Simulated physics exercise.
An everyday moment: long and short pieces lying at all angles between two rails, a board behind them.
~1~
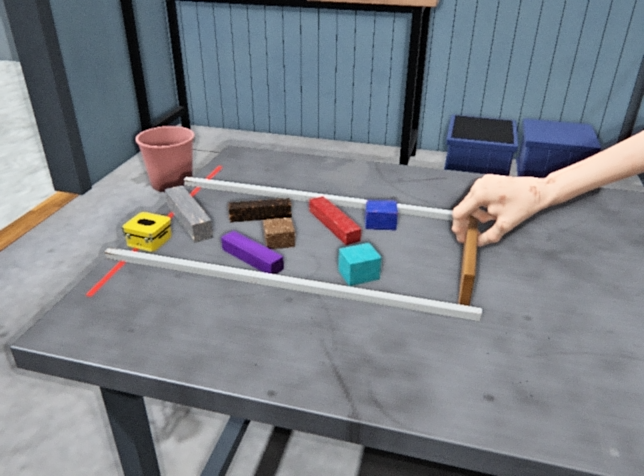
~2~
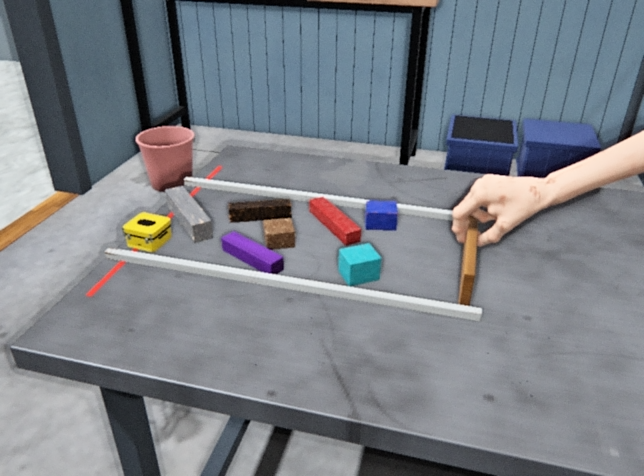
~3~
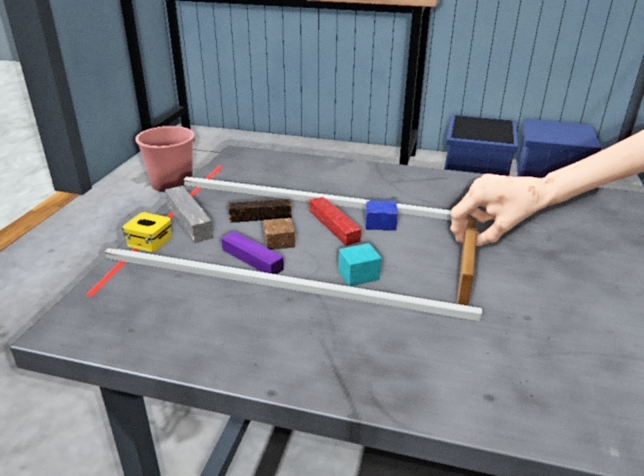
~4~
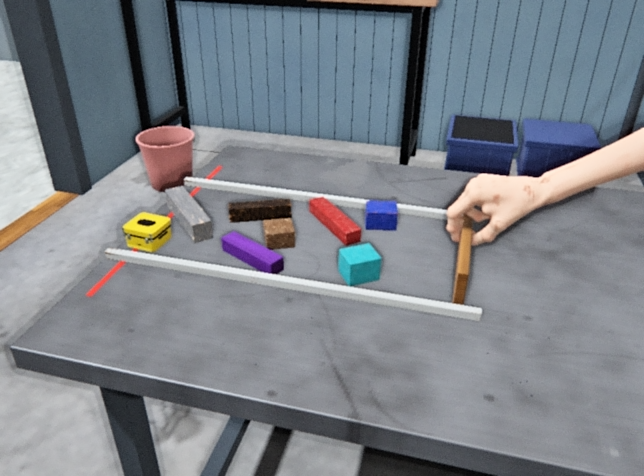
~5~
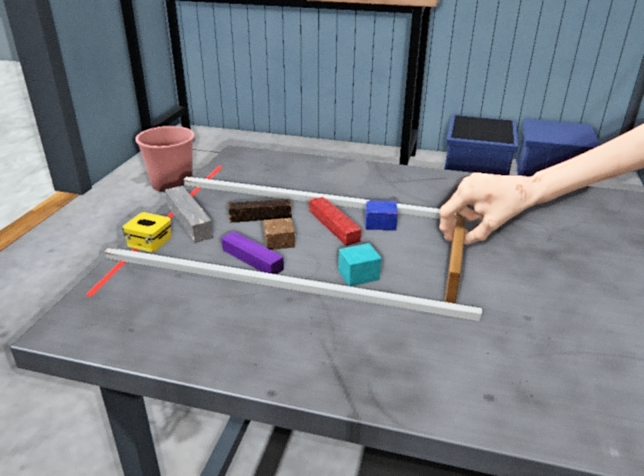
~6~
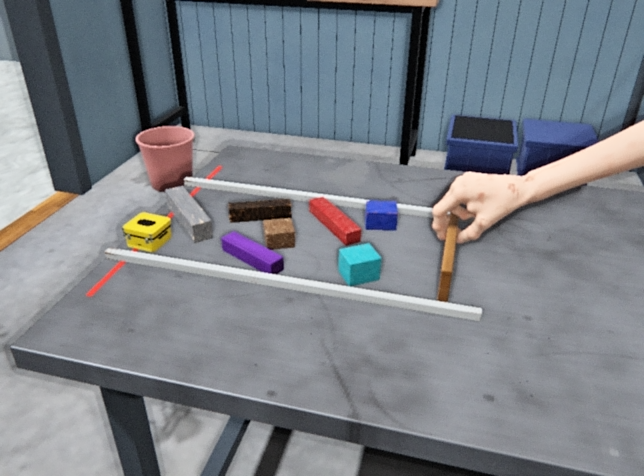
On a grey tabletop, a hand slides an upright wooden board slightly left between two rails, the scattered coloured blocks staying still.
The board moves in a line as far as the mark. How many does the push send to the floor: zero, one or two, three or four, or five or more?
The number that fall off is five or more.
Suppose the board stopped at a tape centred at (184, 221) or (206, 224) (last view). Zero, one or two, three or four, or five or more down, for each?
In that order: Three to four; one to two.
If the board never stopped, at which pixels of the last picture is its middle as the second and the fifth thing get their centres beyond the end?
About (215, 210), then (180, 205).
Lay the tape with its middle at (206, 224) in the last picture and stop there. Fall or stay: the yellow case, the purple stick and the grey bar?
The yellow case goes over, the purple stick does not fall, the grey bar comes down.
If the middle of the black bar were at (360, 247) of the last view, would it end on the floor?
Then it comes down.
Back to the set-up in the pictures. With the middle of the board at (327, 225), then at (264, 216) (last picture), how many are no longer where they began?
At the one place 4, at the other 8.
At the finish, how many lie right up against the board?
The number is 2.
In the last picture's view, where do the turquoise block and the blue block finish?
The turquoise block stops around (132, 226); the blue block around (179, 184).
A little later, none off yet; yellow case at rest near (148, 233); grey bar at rest near (188, 213); black bar shifted a little near (250, 211).
When it is over, the number that fall off is five or more; down, red bar, brown block, purple stick, black bar, grey bar and yellow case.
